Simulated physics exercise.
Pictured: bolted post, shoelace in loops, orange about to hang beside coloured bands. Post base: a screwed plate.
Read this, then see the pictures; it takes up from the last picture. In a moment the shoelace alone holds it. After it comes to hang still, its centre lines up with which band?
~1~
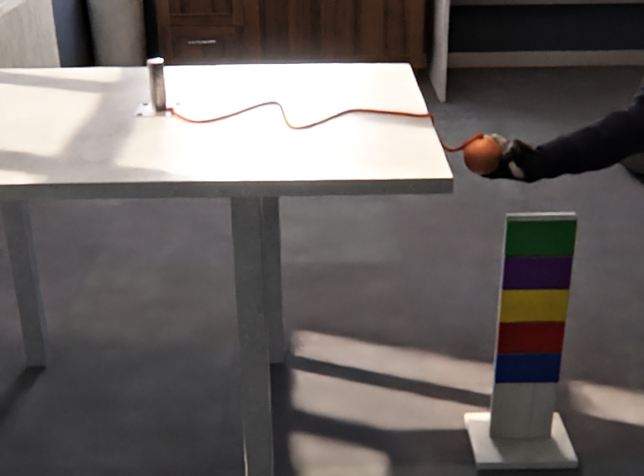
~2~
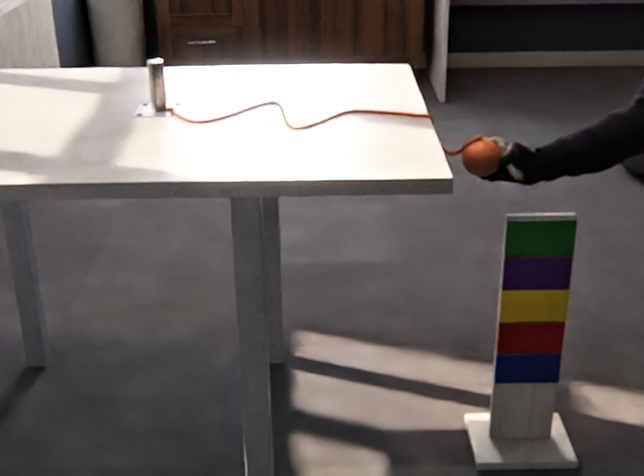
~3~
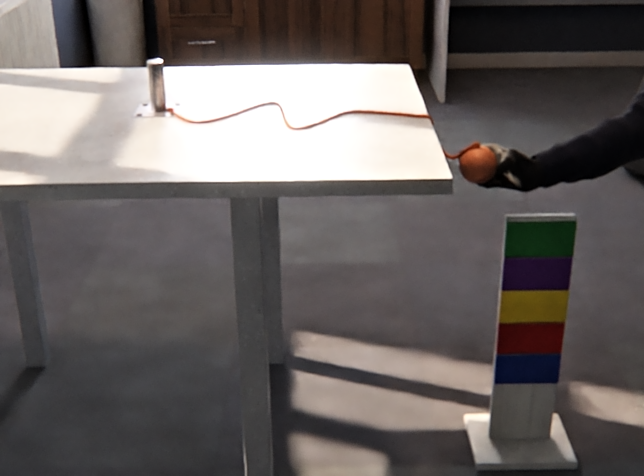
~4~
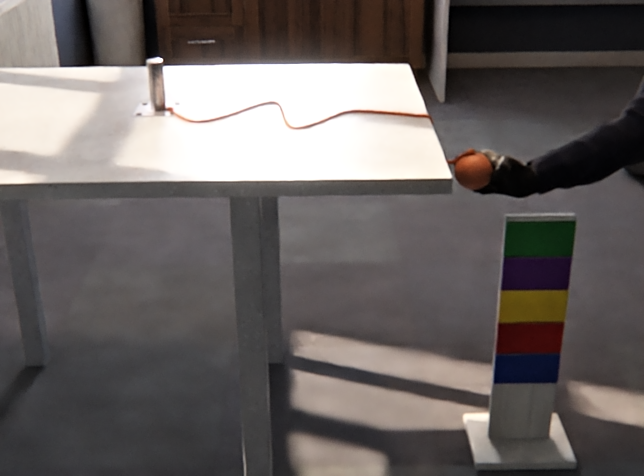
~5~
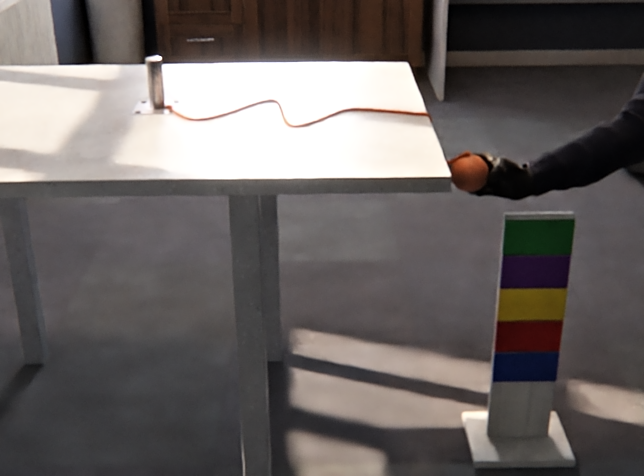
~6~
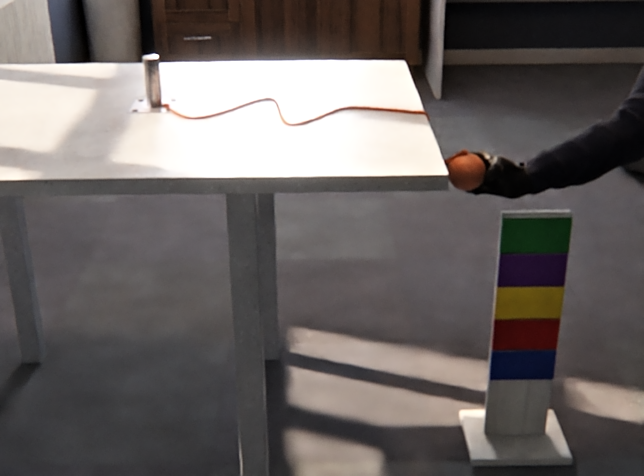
It lines up with red.
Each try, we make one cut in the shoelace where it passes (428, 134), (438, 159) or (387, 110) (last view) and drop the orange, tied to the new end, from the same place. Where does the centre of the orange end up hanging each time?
Taking them in turn, it's about (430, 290), then about (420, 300), and finally about (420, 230).
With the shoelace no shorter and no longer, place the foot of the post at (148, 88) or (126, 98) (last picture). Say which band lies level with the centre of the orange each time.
In turn, yellow and then yellow.
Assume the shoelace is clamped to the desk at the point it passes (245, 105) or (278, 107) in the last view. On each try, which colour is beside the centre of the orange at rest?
Yellow, then purple.
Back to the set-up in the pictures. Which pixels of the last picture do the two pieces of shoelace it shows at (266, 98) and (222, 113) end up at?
End positions: About (314, 111) and about (251, 109).
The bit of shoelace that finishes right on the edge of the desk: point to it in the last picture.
About (307, 121).
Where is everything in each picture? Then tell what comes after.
In the first frame, orange (482, 156); green (541, 240); purple (538, 274); yellow (535, 306); red (531, 338); blue (528, 369).
In the second frame, orange (482, 158); shoelace through (188, 120) (256, 106) (285, 119) (337, 116) (412, 115).
In the third frame, orange (478, 165).
In the fourth frame, orange (473, 172); shoelace through (187, 120) (256, 105) (285, 119) (336, 116) (412, 115).
In the fifth frame, orange (470, 173).
In the sixth frame, orange (466, 172); shoelace through (183, 116) (252, 102) (281, 115) (332, 112) (408, 112).
Early on, orange near (455, 323); level with red.
Midway, orange near (392, 312); level with red.
Near the end, orange near (431, 332); level with red.
Finally, orange near (416, 331); level with red. At red.
